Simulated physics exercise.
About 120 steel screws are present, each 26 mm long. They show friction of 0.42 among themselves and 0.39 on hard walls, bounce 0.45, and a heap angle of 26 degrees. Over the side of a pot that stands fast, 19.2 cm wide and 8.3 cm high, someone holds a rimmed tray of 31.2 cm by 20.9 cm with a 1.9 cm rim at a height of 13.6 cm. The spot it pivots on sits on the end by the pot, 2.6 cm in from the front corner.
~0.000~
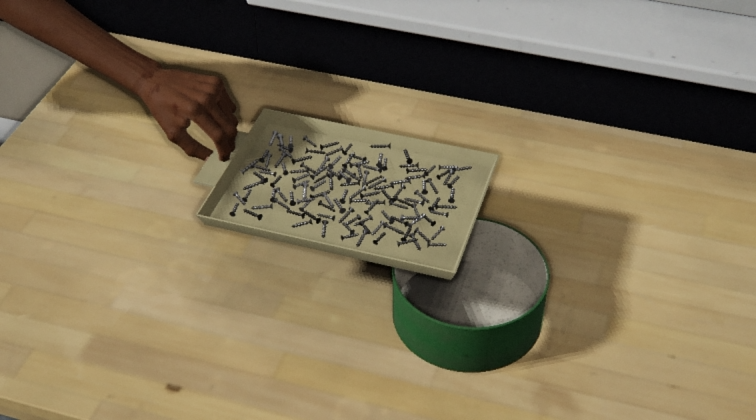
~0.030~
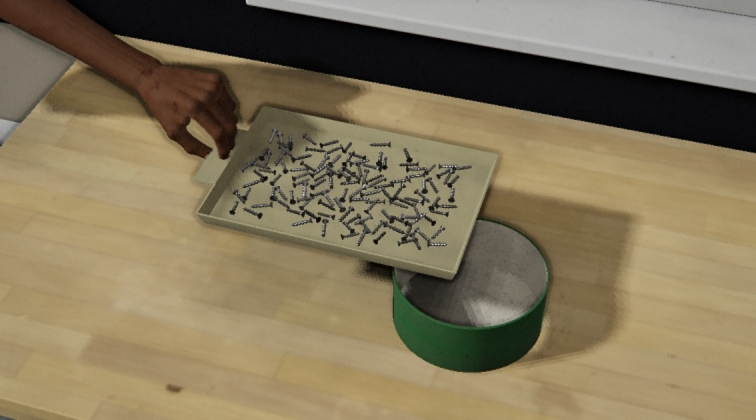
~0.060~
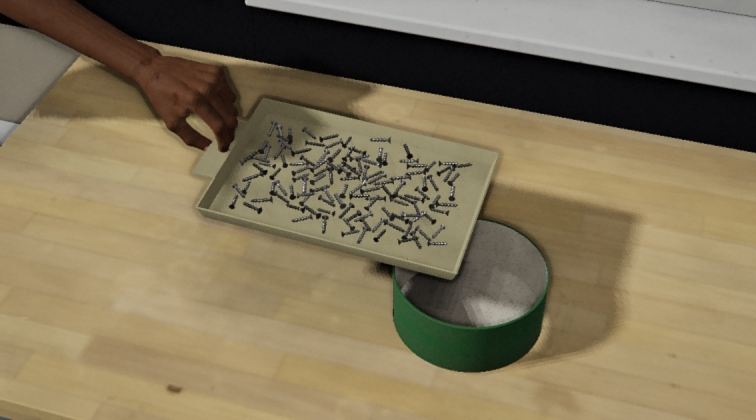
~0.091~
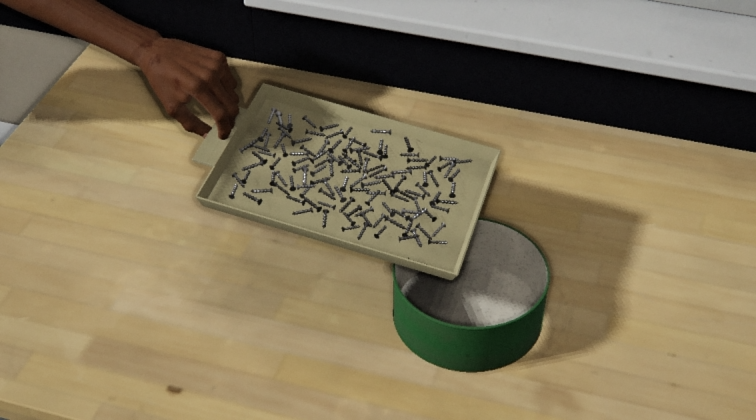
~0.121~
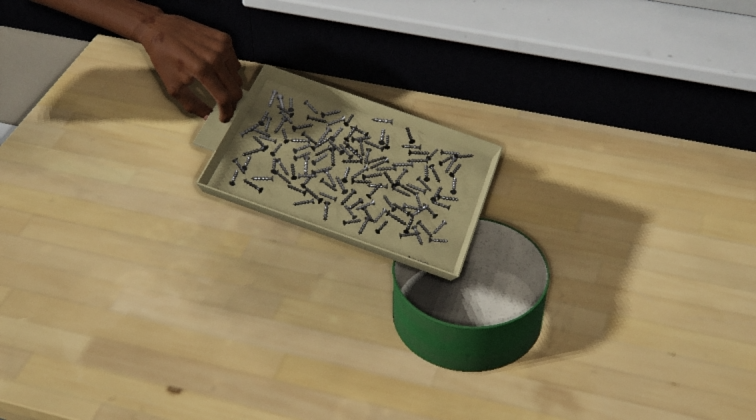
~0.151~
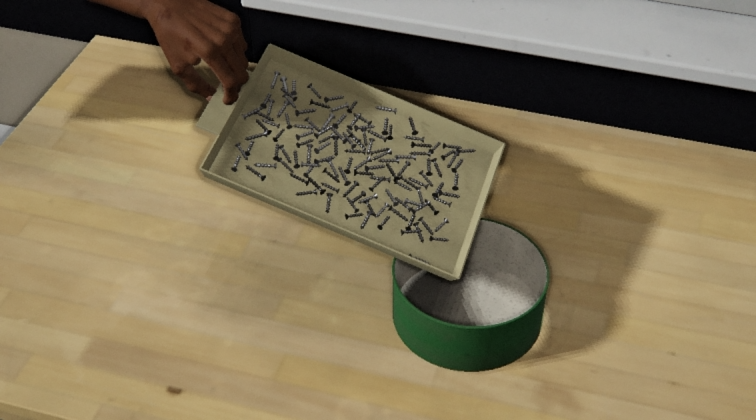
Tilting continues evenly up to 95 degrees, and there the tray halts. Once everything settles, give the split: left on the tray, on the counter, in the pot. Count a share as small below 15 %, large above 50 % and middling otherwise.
Tray: Small. Counter: Large. Pot: Middling.
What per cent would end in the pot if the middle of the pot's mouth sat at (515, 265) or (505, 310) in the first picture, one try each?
First try around 30 %, second around 80 %.
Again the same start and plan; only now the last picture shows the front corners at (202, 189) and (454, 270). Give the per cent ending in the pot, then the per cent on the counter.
Split: Pot = 35, counter = 65.
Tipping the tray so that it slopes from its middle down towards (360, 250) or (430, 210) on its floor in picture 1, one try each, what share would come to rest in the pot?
I'd put it at roughly 5 per cent for the first tilt and roughly 55 per cent for the second.
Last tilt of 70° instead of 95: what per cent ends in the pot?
Roughly 35 percent.
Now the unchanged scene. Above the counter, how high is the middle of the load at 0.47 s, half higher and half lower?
About 20 cm.
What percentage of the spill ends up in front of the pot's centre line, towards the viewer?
I'd put it at around 100 per cent.
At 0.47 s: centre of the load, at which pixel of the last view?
At that moment the load's centre is around (471, 226).
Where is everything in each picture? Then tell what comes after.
In the first frame, tray tilt 0 degrees, front corners at (203, 213) and (451, 267); middle of the pieces at (357, 194); pot at (471, 270).
In the second frame, tray tilt 1 degrees, front corners at (203, 211) and (452, 268); middle of the pieces at (357, 193).
In the third frame, tray tilt 3 degrees, front corners at (203, 205) and (453, 268), lowest corner right front; middle of the pieces at (357, 189).
In the fourth frame, tray tilt 7 degrees, front corners at (203, 195) and (454, 269), lowest corner right front; middle of the pieces at (357, 182).
In the fifth frame, tray tilt 13 degrees, front corners at (204, 181) and (455, 270), lowest corner right front; middle of the pieces at (359, 174).
In the sixth frame, tray tilt 19 degrees, front corners at (207, 167) and (456, 272), lowest corner right front; middle of the pieces at (355, 151); pot at (471, 269). Its pace works out near 210 degrees a second.
Then, at 0.34 s, tilt 59 degrees; the tray holds 100 %, the pot 0 %.
After 0.47 s, tilt 85 degrees; the tray holds 95 %, the pot 0 %.
Then, at 0.72 s, tilt 95 degrees; the tray holds 0 %, the pot 30 %.
By 2.1 s all is still; tray 0 %, counter 70 %, pot 30 %.
